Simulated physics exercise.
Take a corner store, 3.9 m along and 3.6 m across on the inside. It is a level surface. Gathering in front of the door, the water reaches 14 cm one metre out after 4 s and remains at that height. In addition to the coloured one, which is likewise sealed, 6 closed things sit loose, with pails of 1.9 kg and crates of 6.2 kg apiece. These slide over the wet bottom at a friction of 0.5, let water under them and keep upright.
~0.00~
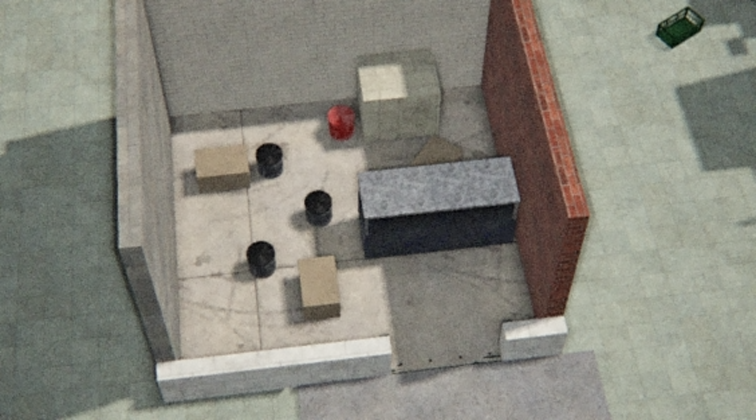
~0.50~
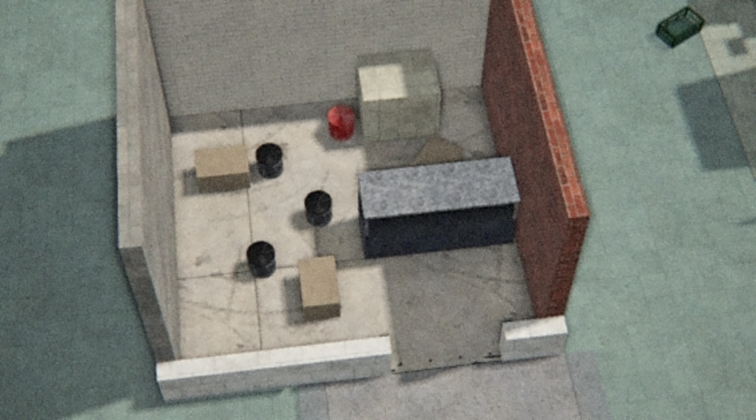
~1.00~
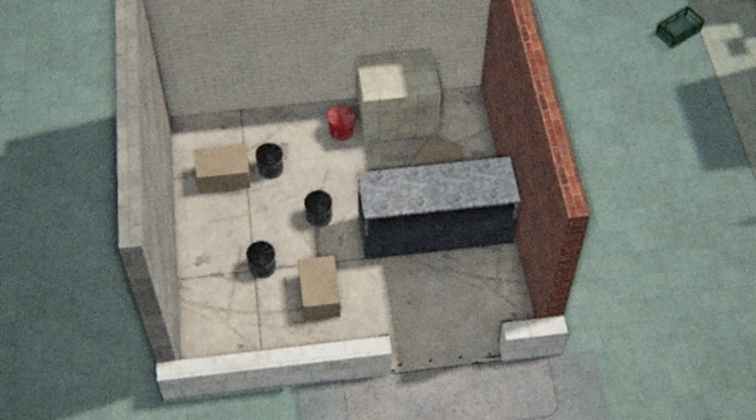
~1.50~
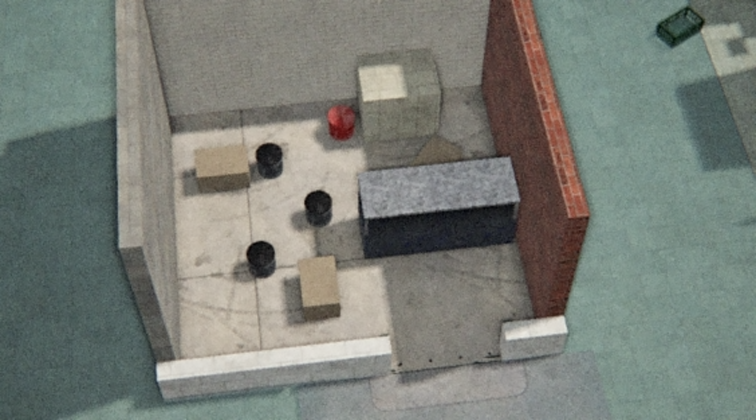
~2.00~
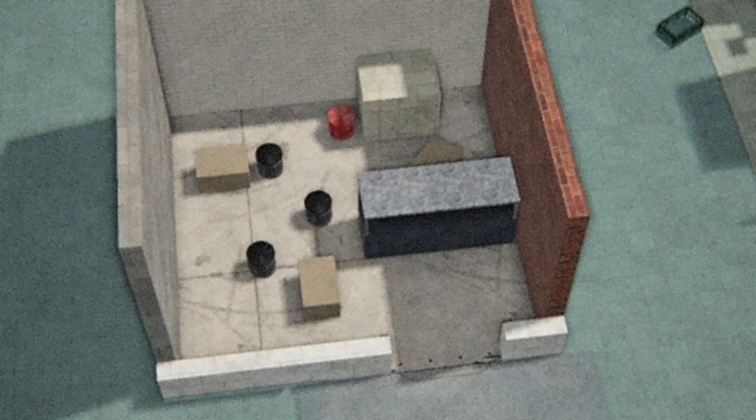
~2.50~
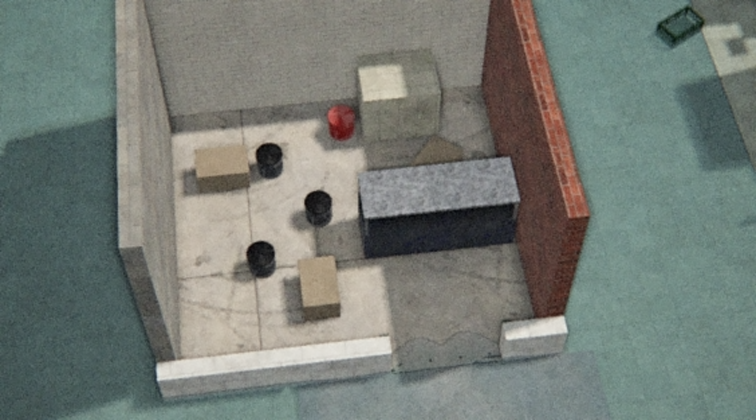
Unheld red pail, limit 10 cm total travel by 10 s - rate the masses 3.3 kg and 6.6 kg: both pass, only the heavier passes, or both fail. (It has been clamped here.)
Both pass.
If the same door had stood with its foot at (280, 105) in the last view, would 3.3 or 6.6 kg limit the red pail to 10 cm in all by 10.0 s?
In that case only the heavier option works.
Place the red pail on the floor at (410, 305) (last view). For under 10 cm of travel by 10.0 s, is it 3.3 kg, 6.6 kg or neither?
Outcome - failure with both.
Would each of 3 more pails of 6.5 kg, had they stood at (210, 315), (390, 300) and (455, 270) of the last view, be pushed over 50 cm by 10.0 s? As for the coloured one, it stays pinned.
First: Inside the limit; second: Beyond the limit; third: Beyond the limit.
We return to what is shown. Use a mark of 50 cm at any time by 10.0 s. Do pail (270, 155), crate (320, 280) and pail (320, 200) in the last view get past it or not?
The three come out not as far, further, not as far, in that order.
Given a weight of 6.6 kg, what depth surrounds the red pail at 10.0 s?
Something like 0 centimetres.
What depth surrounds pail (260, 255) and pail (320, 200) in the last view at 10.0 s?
Depths: Near 7 cm, then near 2 cm.
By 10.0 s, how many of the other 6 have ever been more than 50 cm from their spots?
It adds up to 3.
After 3.5 s the red pail would be 0 cm from its start with 3.3 kg and 0 cm from its start with 6.6 kg; 0 cm of water round it then.
After 4.5 s the red pail would be 0 cm from its start with 3.3 kg and 0 cm from its start with 6.6 kg; 0 cm of water round it then.
After 7.0 s the red pail would be 0 cm from its start with 3.3 kg and 0 cm from its start with 6.6 kg; 0 cm of water round it then.
After 10.0 s the red pail would be 0 cm from its start with 3.3 kg and 0 cm from its start with 6.6 kg; 0 cm of water round it then.
